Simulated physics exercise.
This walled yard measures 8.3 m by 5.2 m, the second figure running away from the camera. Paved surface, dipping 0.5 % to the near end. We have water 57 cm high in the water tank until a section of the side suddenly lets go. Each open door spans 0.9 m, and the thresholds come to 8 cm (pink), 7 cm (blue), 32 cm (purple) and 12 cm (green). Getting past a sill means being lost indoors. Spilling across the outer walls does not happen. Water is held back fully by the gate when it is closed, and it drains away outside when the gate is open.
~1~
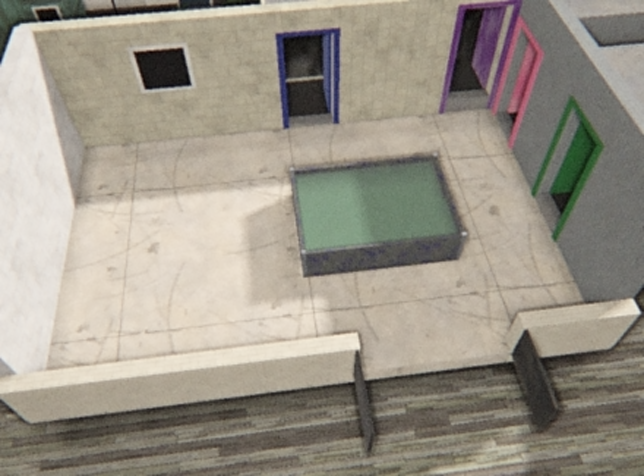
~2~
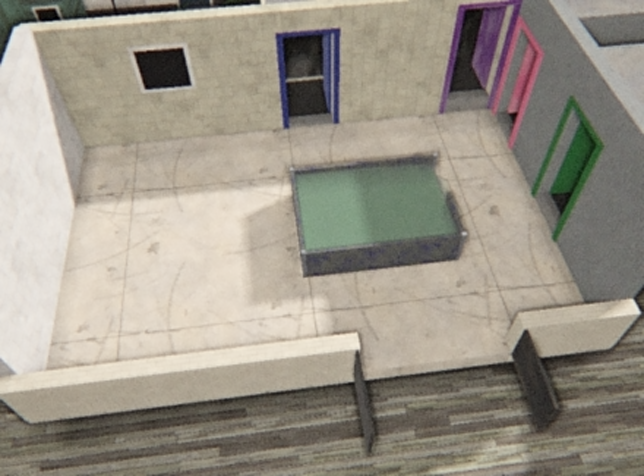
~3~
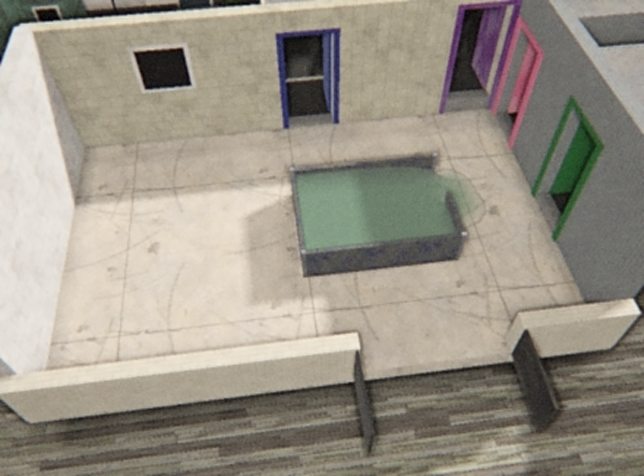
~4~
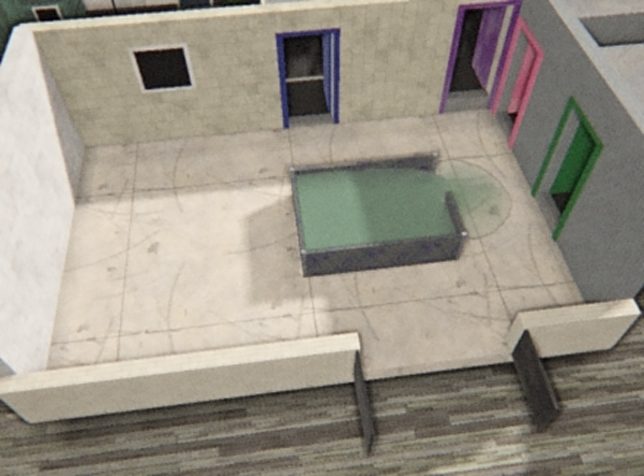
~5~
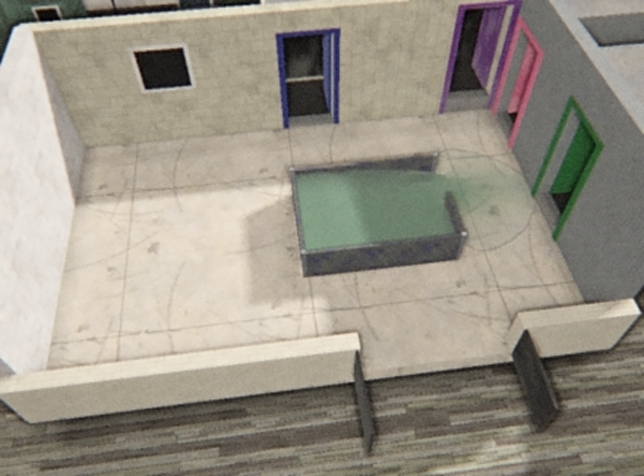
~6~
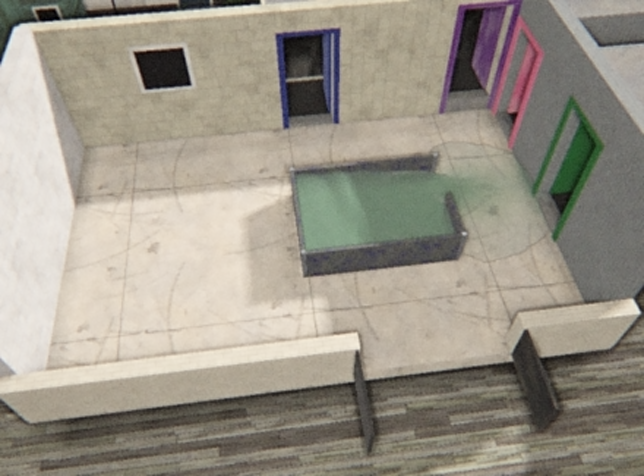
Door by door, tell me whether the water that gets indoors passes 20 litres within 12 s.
Here is the picture: At the pink door it goes past 20 litres; at the blue door it stays within 20 litres; at the purple door it stays within 20 litres; at the green door it goes past 20 litres.
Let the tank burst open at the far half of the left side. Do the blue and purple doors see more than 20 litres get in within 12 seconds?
Log - blue: Threshold not reached, purple: Threshold not reached.
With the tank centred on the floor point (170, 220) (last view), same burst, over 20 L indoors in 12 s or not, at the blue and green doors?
So the blue door tops the limit and the green door keeps within it.
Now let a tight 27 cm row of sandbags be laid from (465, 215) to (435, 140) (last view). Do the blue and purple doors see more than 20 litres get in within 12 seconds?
Then the blue door is short of it and the purple door is short of it.
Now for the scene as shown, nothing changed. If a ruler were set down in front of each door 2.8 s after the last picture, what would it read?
In centimetres - pink: 19, blue: 3, purple: 23, green: 19.
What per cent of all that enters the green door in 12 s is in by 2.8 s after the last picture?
Some 75 per cent by then.
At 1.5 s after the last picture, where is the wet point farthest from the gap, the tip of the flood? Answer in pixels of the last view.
Around pixel (596, 326).
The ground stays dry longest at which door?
Door: Blue.
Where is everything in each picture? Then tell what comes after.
The first frame shows still water, 57 cm deep, in the water tank at (374, 204).
In the second frame, water pours out at (437, 191) and has run 0.5 m, to a hidden place; typically 8 cm deep outside, 57 cm at the water tank's back.
In the third frame, water pours out at (436, 193) and has run 0.8 m, to (480, 205); typically 9 cm deep outside, 57 cm at the water tank's back.
In the fourth frame, water pours out at (436, 193) and has run 1.3 m, to (506, 202); typically 6 cm deep outside, 57 cm at the water tank's back.
In the fifth frame, the front is at (527, 182), 1.8 m from the gap at (436, 193); 2.7 m2 of floor is under water; 57 cm left at the back of the water tank.
In the sixth frame, the front is at (515, 157), 2.0 m from the gap at (436, 193); 3.4 m2 of floor is under water; 57 cm left at the back of the water tank.
Then, 0.7 s after the last picture water covers 15 % of the floor and is deepest (33 cm) near (442, 191); pink door 14 cm at the sill, 0 L in, blue door not reached, purple door not reached, green door 23 cm at the sill, 19 L in.
Then, 1.5 s after the last picture water covers 15 % of the floor and is deepest (34 cm) near (497, 118); pink door 20 cm at the sill, 21 L in, blue door not reached, purple door 25 cm at the sill, 1 L in, green door 25 cm at the sill, 66 L in.
Then, 2.8 s after the last picture water covers 35 % of the floor and is deepest (26 cm) near (494, 113); pink door 19 cm at the sill, 82 L in, blue door 3 cm at the sill, 0 L in, purple door 23 cm at the sill, 1 L in, green door 19 cm at the sill, 133 L in.
Then, 6.3 s after the last picture water covers 75 % of the floor and is deepest (16 cm) near (497, 118); pink door 13 cm at the sill, 178 L in, blue door 3 cm at the sill, 0 L in, purple door 14 cm at the sill, 2 L in, green door 12 cm at the sill, 172 L in.
Then, 11.3 s after the last picture water covers 95 % of the floor and is deepest (9 cm) near (42, 396); pink door 8 cm at the sill, 201 L in, blue door 2 cm at the sill, 0 L in, purple door 7 cm at the sill, 2 L in, green door 7 cm at the sill, 174 L in.
